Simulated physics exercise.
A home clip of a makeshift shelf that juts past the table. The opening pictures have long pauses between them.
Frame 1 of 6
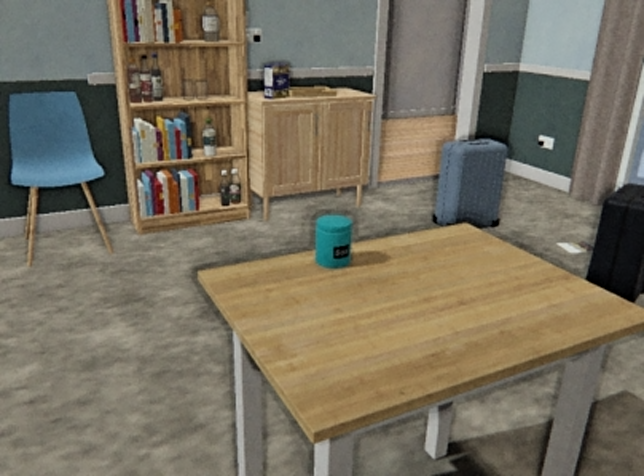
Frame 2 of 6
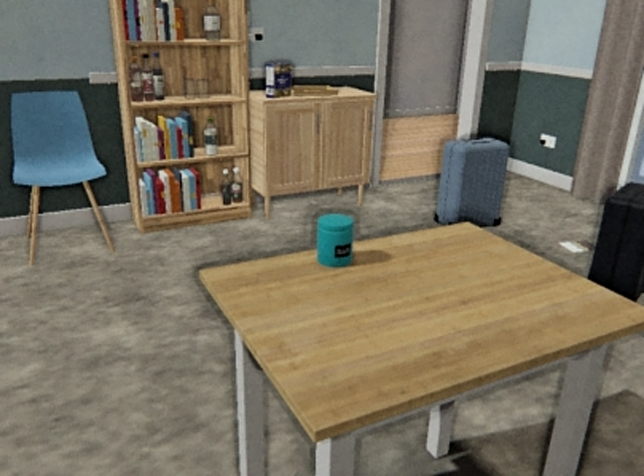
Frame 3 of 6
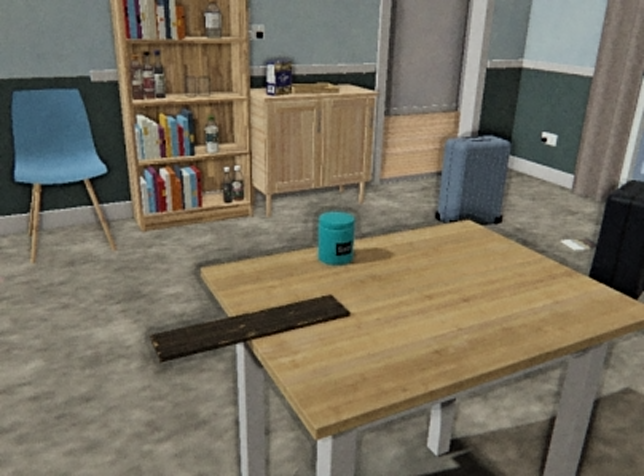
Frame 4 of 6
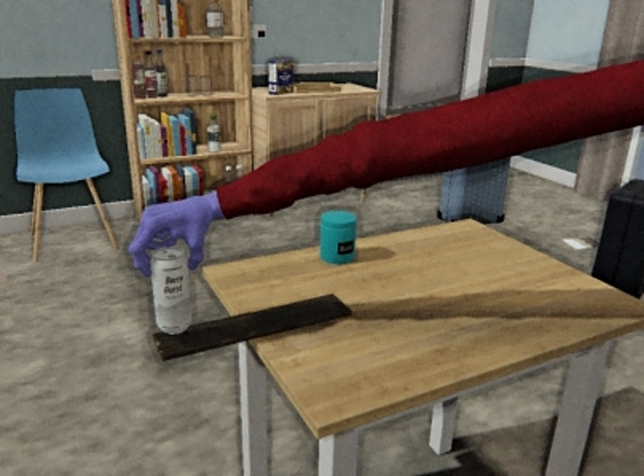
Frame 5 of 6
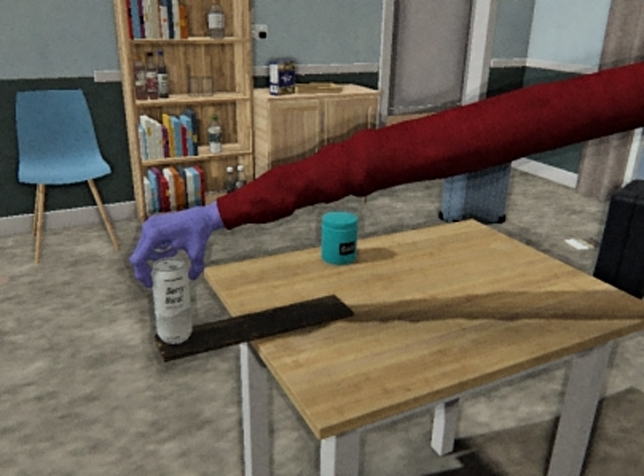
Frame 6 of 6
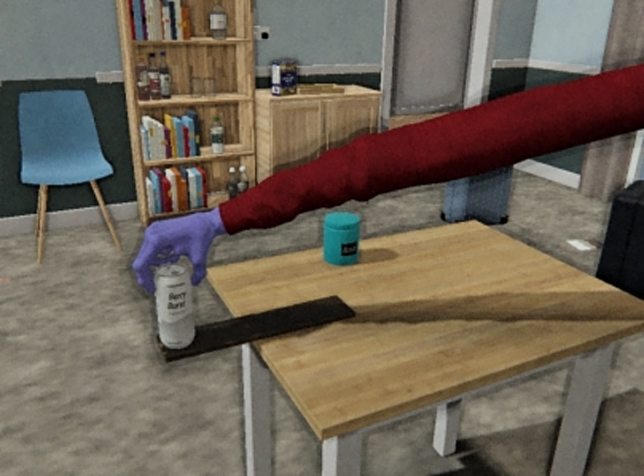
A purple-gloved hand lowering a white can onto the overhanging left end of a black board on a wooden table.
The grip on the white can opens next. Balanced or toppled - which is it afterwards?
Toppled.
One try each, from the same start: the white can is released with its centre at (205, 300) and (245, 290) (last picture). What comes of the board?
Try 1: It tumbles. Try 2: It stays where it is.
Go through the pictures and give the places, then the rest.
In the first frame, the last thing is not in view yet.
In the second frame, the last thing is not in view yet.
In the third frame, the last thing is not in view yet; black board (255, 325).
In the fourth frame, still above its spot; white can (172, 291); black board (257, 324).
In the fifth frame, still above its spot; white can (172, 301); black board (258, 325).
In the sixth frame, set down, still held; white can (175, 307); black board (260, 326).
Then, 0.40 s on from there, white can now down on the floor or falling; black board turned 69° from how it was put.
Then, 0.60 s on from there, black board now down on the floor or falling.
Then, 0.80 s on from there, things are still on the move.
In the end, down on the floor or falling, black board and white can; turquoise jar unmoved. The board tips off the edge.
